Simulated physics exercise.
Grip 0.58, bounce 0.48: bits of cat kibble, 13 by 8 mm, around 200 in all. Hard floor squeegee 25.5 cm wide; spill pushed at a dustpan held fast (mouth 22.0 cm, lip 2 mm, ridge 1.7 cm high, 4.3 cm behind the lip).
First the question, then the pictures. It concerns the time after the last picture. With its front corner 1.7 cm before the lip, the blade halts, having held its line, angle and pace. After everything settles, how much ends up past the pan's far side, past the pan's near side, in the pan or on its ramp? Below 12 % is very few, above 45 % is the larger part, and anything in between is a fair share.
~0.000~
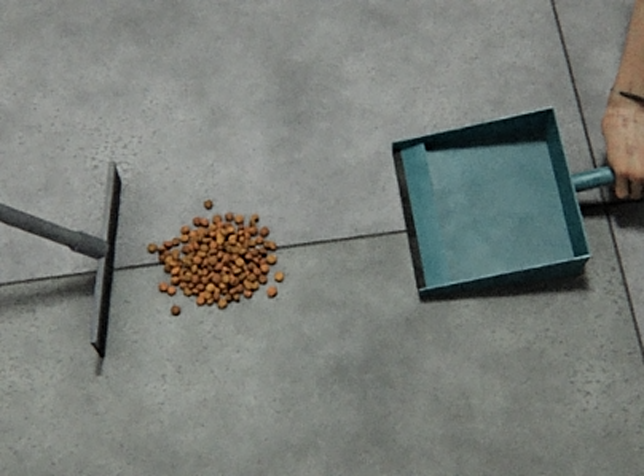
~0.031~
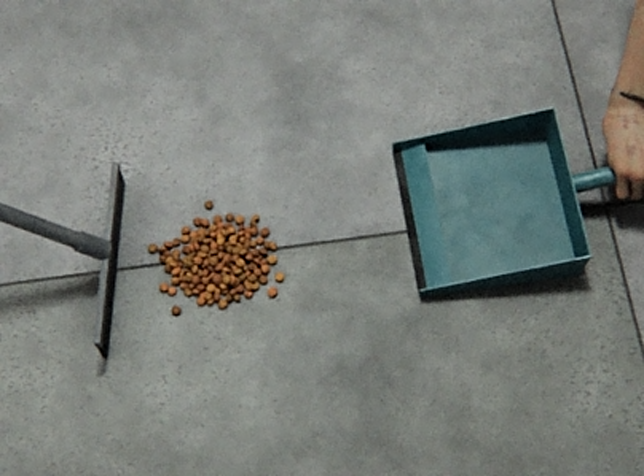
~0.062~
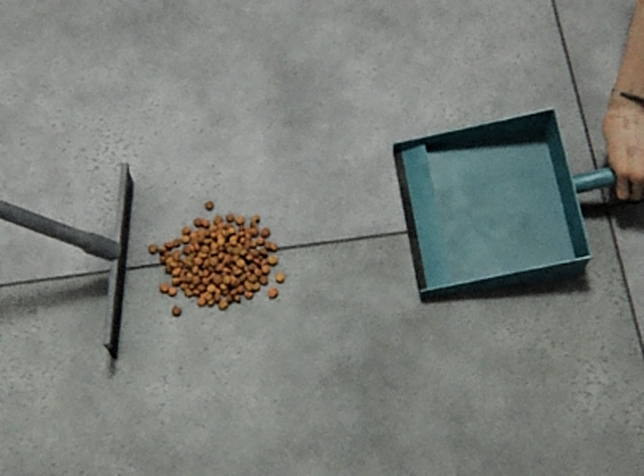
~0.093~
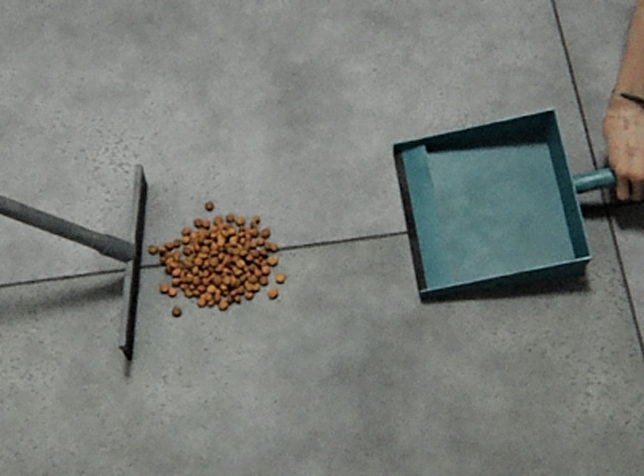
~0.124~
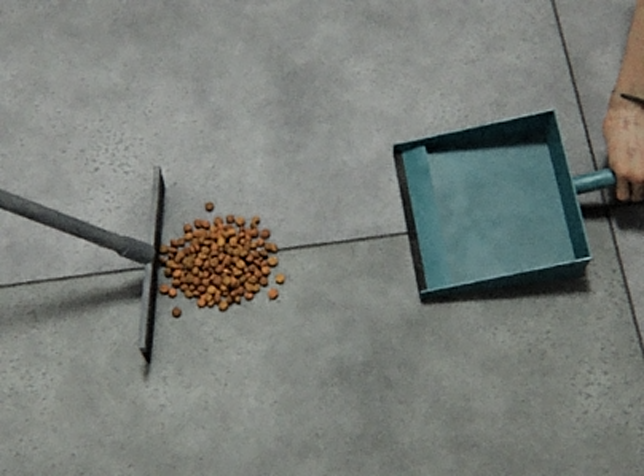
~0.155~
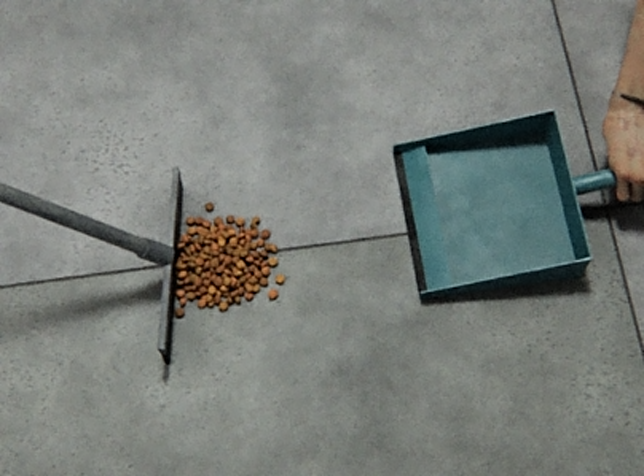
Far side: Very few, near side: A fair share, pan: A fair share.
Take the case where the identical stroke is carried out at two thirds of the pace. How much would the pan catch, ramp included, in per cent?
In that case roughly 25 percent.
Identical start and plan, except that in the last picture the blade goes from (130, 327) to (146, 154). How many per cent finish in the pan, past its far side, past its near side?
That ends as pan 0, far 10, and near 0.
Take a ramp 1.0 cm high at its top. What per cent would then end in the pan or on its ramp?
35 %.
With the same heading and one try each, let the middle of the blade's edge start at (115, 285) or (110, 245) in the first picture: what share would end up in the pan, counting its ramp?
I'd put it near 35 per cent for the first and near 25 per cent for the second.
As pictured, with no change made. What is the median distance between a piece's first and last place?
Median: Approx. 28 cm.
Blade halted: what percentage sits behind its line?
Estimate: Around 5 %.
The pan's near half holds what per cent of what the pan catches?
Some 90 per cent.
After 0.34 s, middle of the blade 18 cm from the lip; 0 % over the lip, far side 0 %, near side 10 %.
After 0.46 s, middle of the blade 8 cm from the lip; 0 % over the lip, far side 0 %, near side 20 %.
After 0.71 s, middle of the blade 4 cm from the lip; 30 % over the lip, far side 0 %, near side 30 %.
At rest (1.2 s), far side 0 %, near side 30 %, pan 30 %, in front of the lip or behind the blade 40 %.
